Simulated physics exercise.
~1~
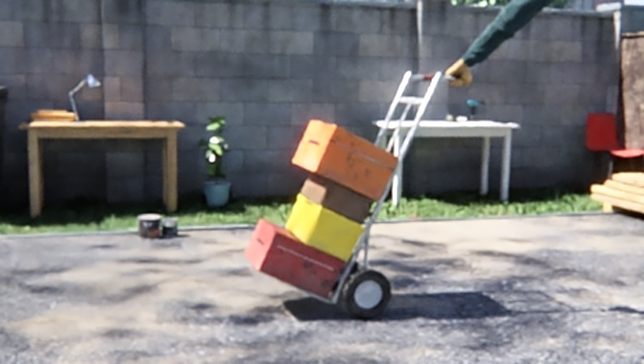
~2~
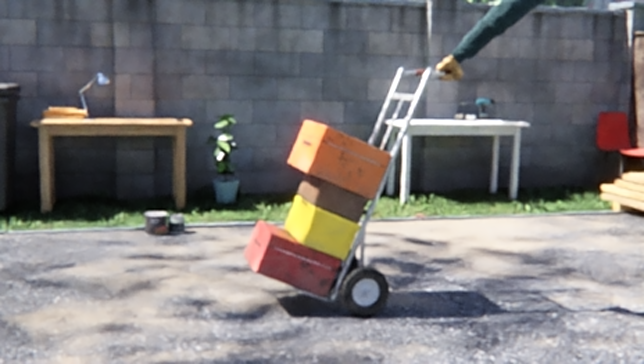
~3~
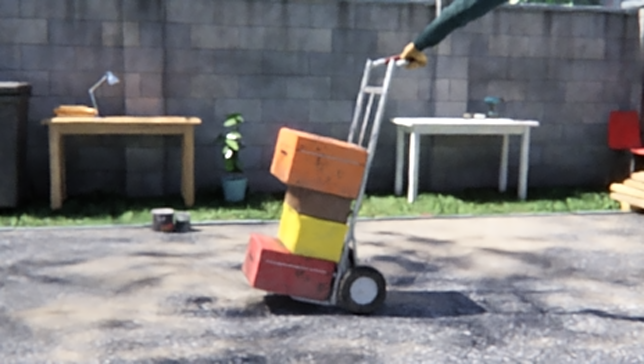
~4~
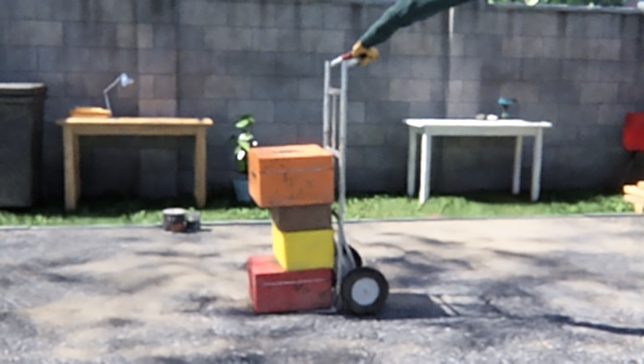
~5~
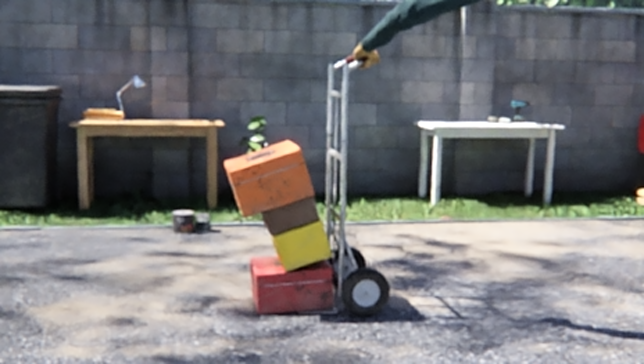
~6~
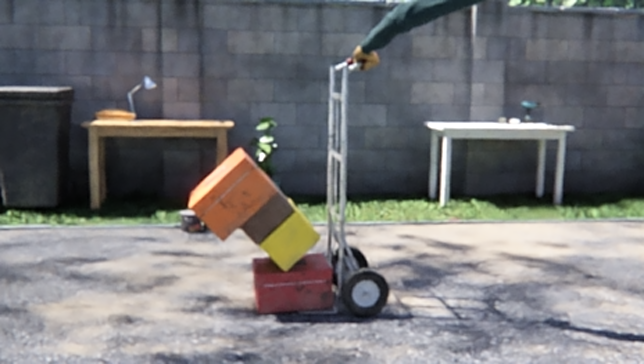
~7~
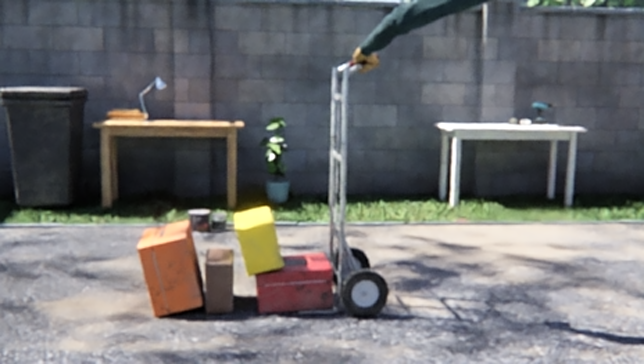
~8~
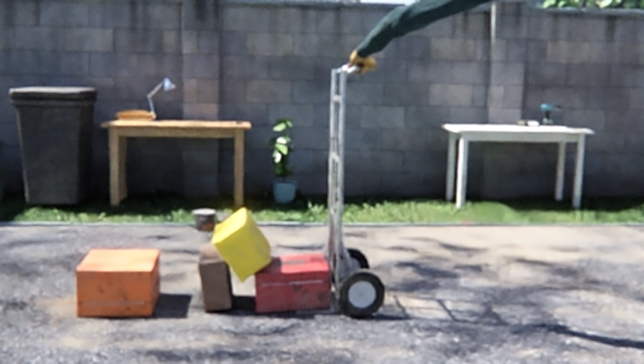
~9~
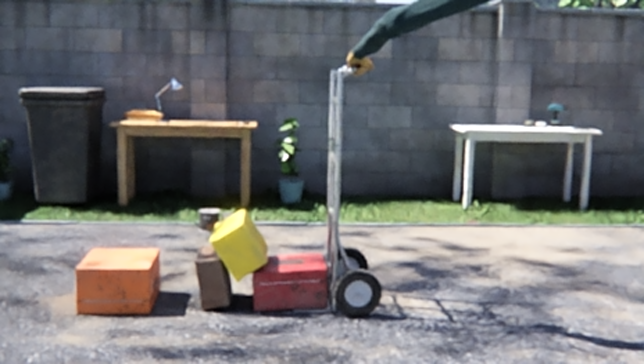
In a yard beside a block wall, a gloved hand swung a leaning hand truck upright, and its stacked boxes toppled left, the orange and brown ones landing on the ground while the yellow one ended up tilted against the red one, still at the bottom.
